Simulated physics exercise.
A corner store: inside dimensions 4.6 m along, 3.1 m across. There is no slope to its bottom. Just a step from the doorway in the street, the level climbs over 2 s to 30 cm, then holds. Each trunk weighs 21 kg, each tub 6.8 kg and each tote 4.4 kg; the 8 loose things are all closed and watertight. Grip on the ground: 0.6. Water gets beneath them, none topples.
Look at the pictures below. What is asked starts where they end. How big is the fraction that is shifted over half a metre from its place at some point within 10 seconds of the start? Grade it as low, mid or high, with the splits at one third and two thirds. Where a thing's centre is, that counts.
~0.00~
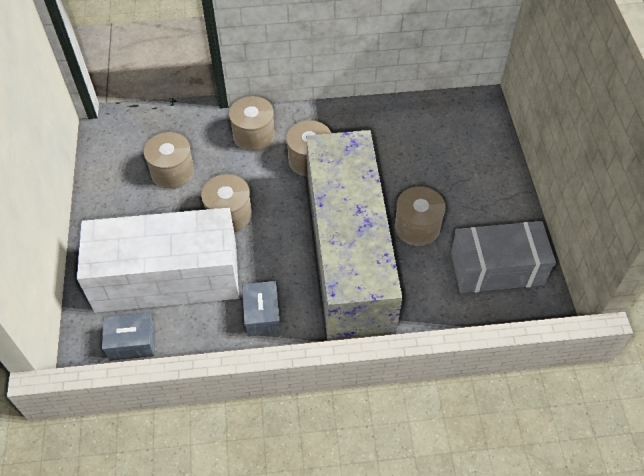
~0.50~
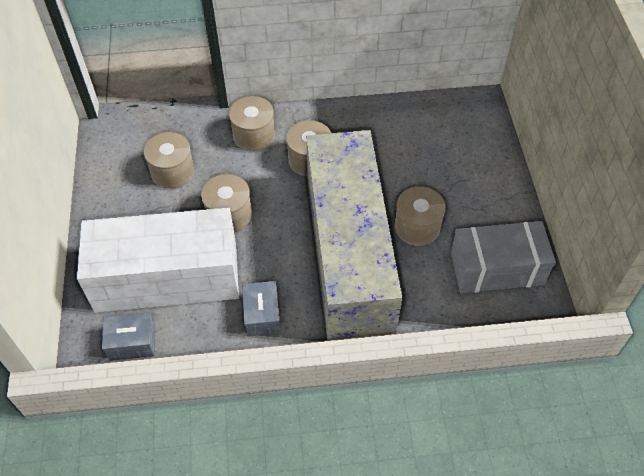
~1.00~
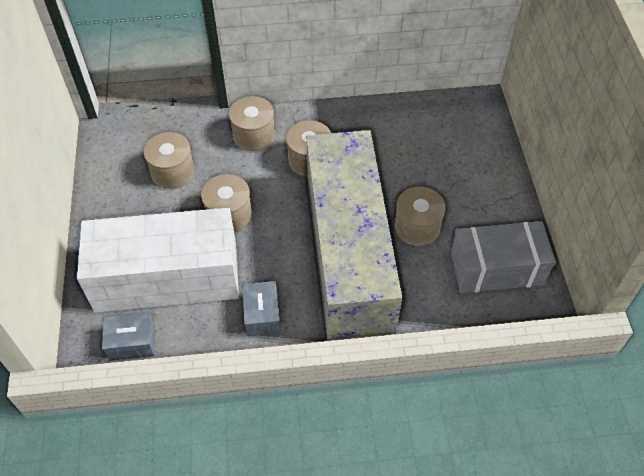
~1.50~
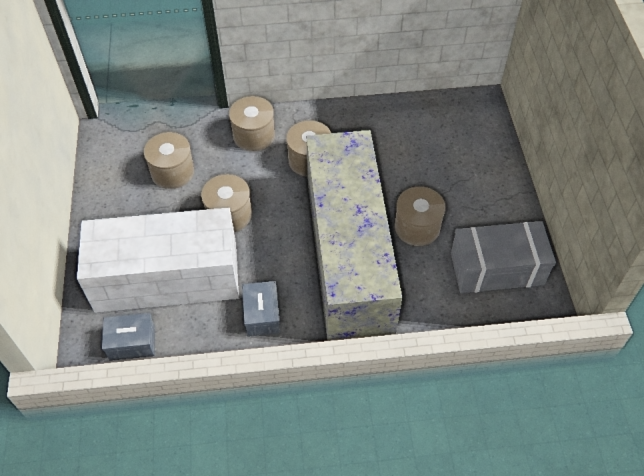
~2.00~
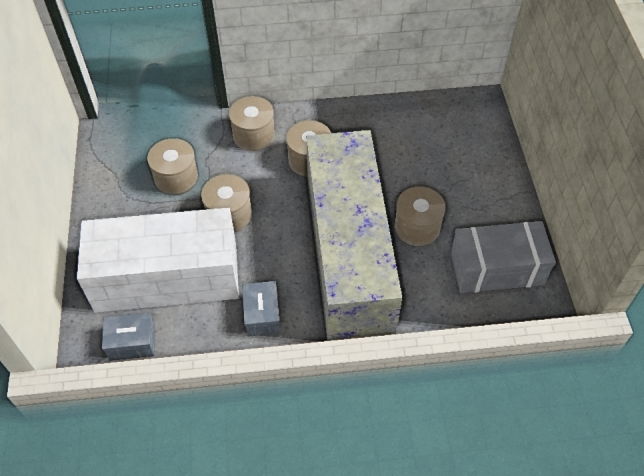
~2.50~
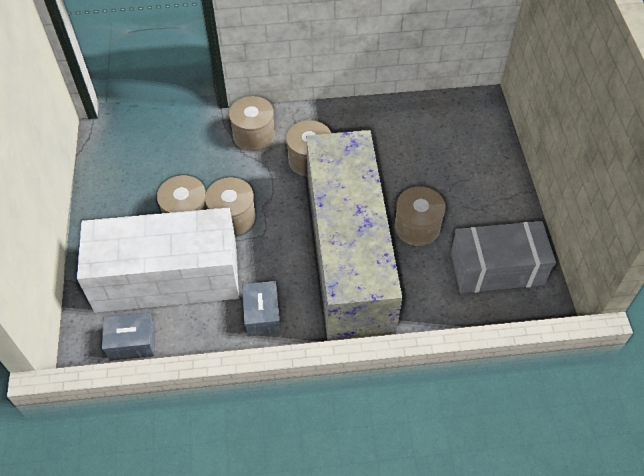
Grade: Mid, one to two thirds.
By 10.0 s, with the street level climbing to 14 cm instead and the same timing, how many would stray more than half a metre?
With that change, 4 of them.
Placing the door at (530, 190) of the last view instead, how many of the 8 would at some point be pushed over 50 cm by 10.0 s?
Then it comes to 6.
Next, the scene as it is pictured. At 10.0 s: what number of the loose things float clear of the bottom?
8 at that moment.
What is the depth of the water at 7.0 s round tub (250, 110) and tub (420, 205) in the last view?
I'd put it at 8 cm and 1 cm respectively.
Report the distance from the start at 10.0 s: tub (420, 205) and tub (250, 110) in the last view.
First 20 cm, then 10 cm.
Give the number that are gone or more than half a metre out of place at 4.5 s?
Count: 2.
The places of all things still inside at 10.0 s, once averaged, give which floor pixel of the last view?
I'd say about (320, 265) in the last view.
After 3.5 s 2 of 8 are over 50 cm from their spots; 2 afloat.
After 4.5 s 2 of 8 are over 50 cm from their spots; 3 afloat.
After 7.0 s 3 of 8 are over 50 cm from their spots; 6 afloat.
After 10.0 s 3 of 8 are over 50 cm from their spots, and 4 have been at some point; 8 afloat.
